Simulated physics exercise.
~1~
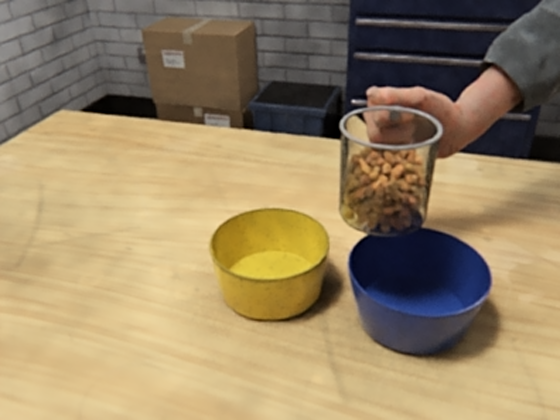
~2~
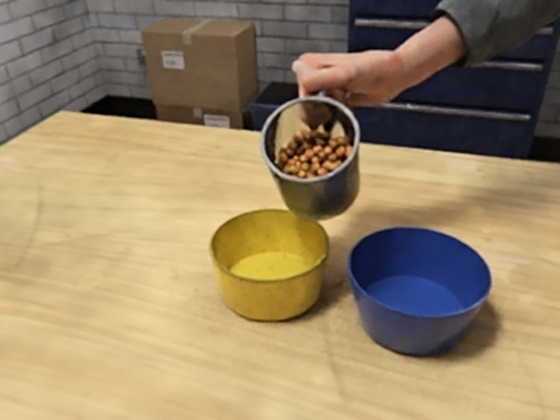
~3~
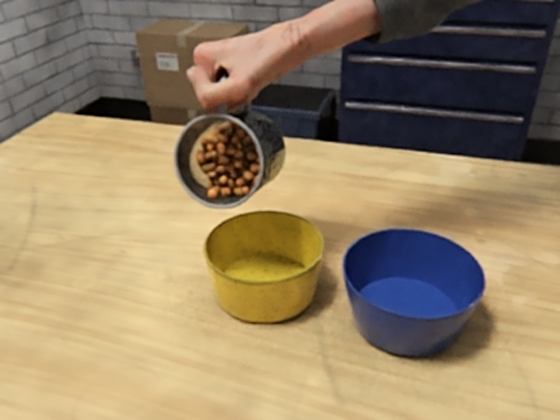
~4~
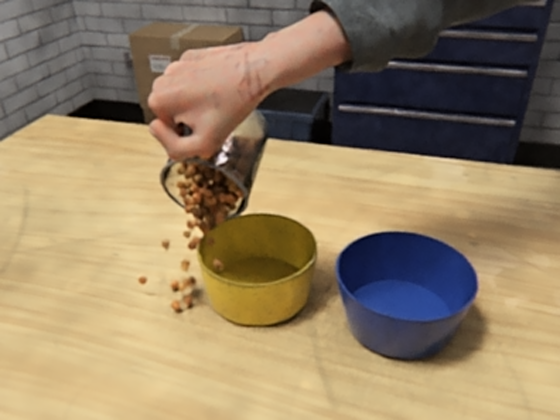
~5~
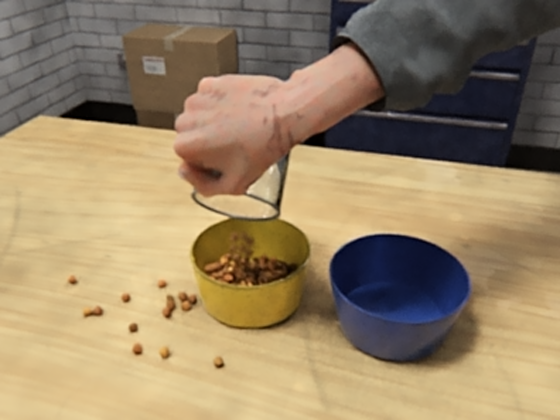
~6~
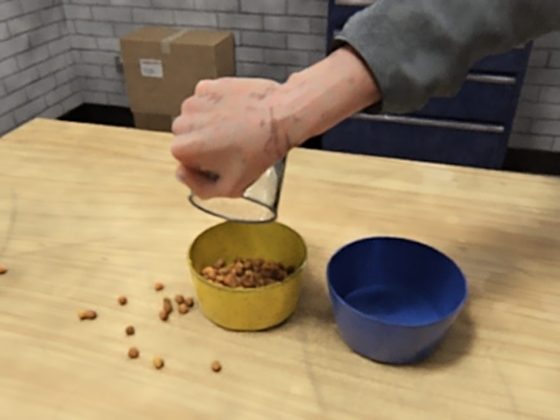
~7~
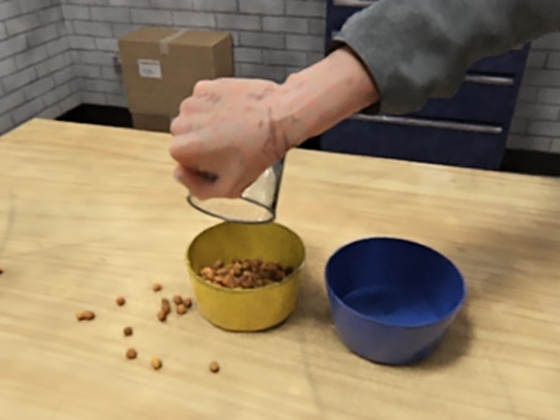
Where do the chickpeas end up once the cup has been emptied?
Nearly all of them end up in the yellow dish, with only a small share scattered on the table. The blue dish stays empty.
Hand carrying a clear cup of chickpeas left and tipping it over, most landing in yellow dish, a few scattered on table.
